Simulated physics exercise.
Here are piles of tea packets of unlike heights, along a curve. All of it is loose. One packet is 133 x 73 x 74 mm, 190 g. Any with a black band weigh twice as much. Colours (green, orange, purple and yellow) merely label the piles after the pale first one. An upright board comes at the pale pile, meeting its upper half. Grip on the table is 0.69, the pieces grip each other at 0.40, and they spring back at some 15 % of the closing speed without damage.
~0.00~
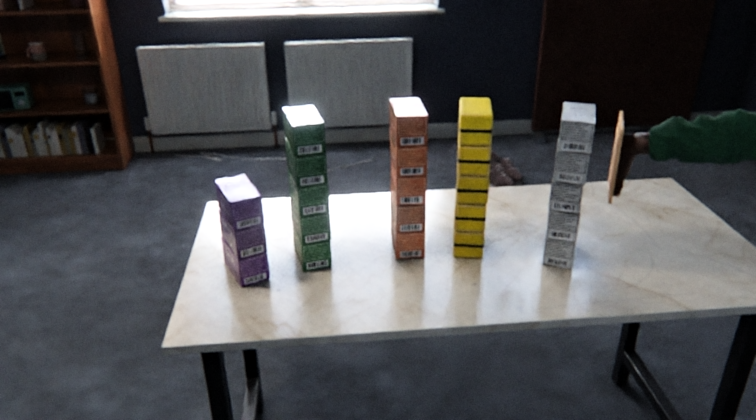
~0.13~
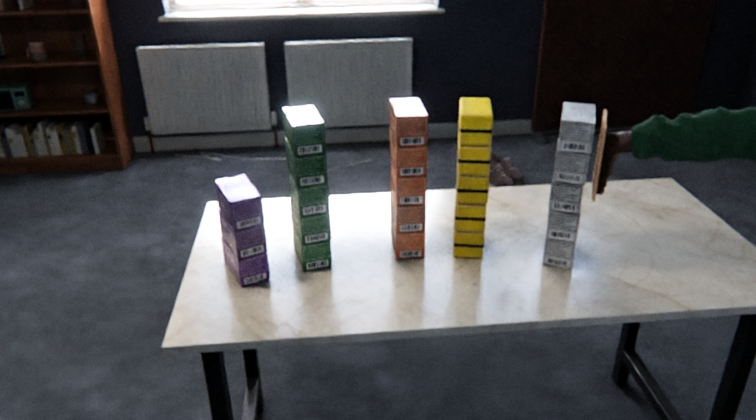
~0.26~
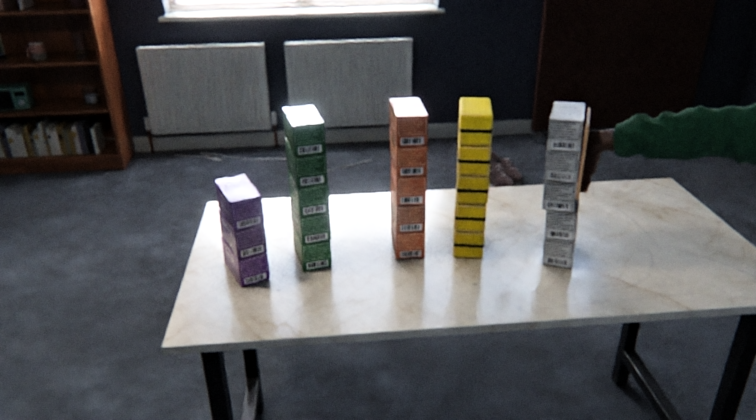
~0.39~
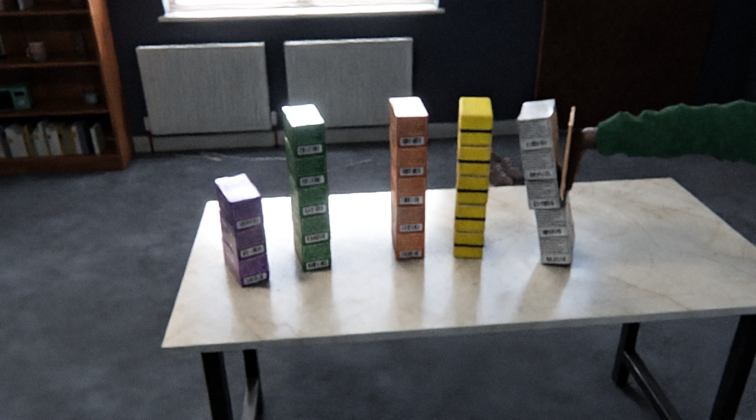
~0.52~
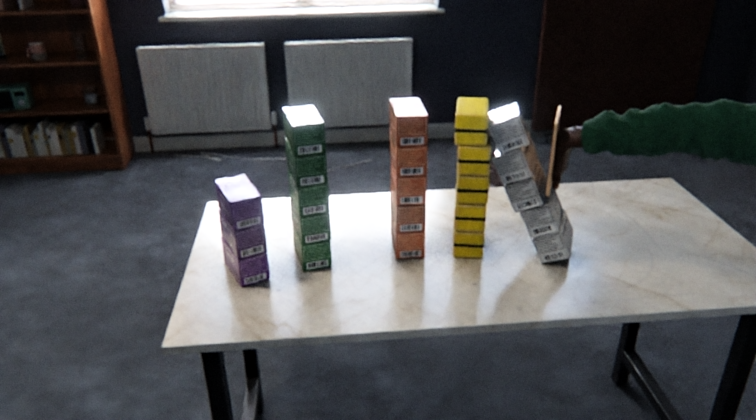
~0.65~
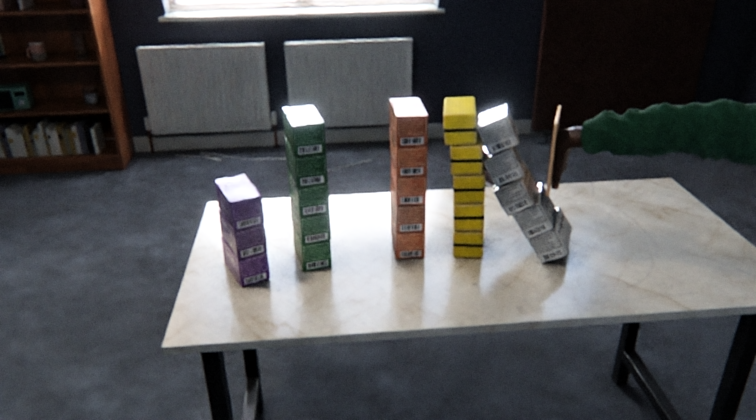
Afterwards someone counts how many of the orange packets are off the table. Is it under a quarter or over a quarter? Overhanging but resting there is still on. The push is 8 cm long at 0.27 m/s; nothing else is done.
The part is under a quarter.
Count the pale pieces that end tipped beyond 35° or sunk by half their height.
The count is 5.
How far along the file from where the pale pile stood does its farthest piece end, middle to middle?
About 52 cm.
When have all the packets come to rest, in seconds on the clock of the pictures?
Near 2.5 s.
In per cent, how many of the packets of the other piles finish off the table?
Roughly 20 per cent of them.
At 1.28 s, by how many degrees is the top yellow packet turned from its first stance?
About 30°.
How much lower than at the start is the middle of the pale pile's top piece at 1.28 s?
About 14 cm.
By 1.28 s, 5 of the pale pile down; none of the 5 orange packets off the table (0 of 18 in all colours); top orange packet tilted 17°, 37 mm lower; top yellow packet tilted 34°, 7 cm lower.
By 1.78 s, 5 of the pale pile down; none of the 5 orange packets off the table (0 of 18 in all colours); top orange packet on its side; top purple packet on its side.
When it is over (2.8 s), 5 of the pale pile down; none of the 5 orange packets off the table (4 of 18 in all colours); top orange packet on its side; top purple packet on its side. That is 0 per cent. In pixels of the last frame, middles, top orange packet near (220, 205).
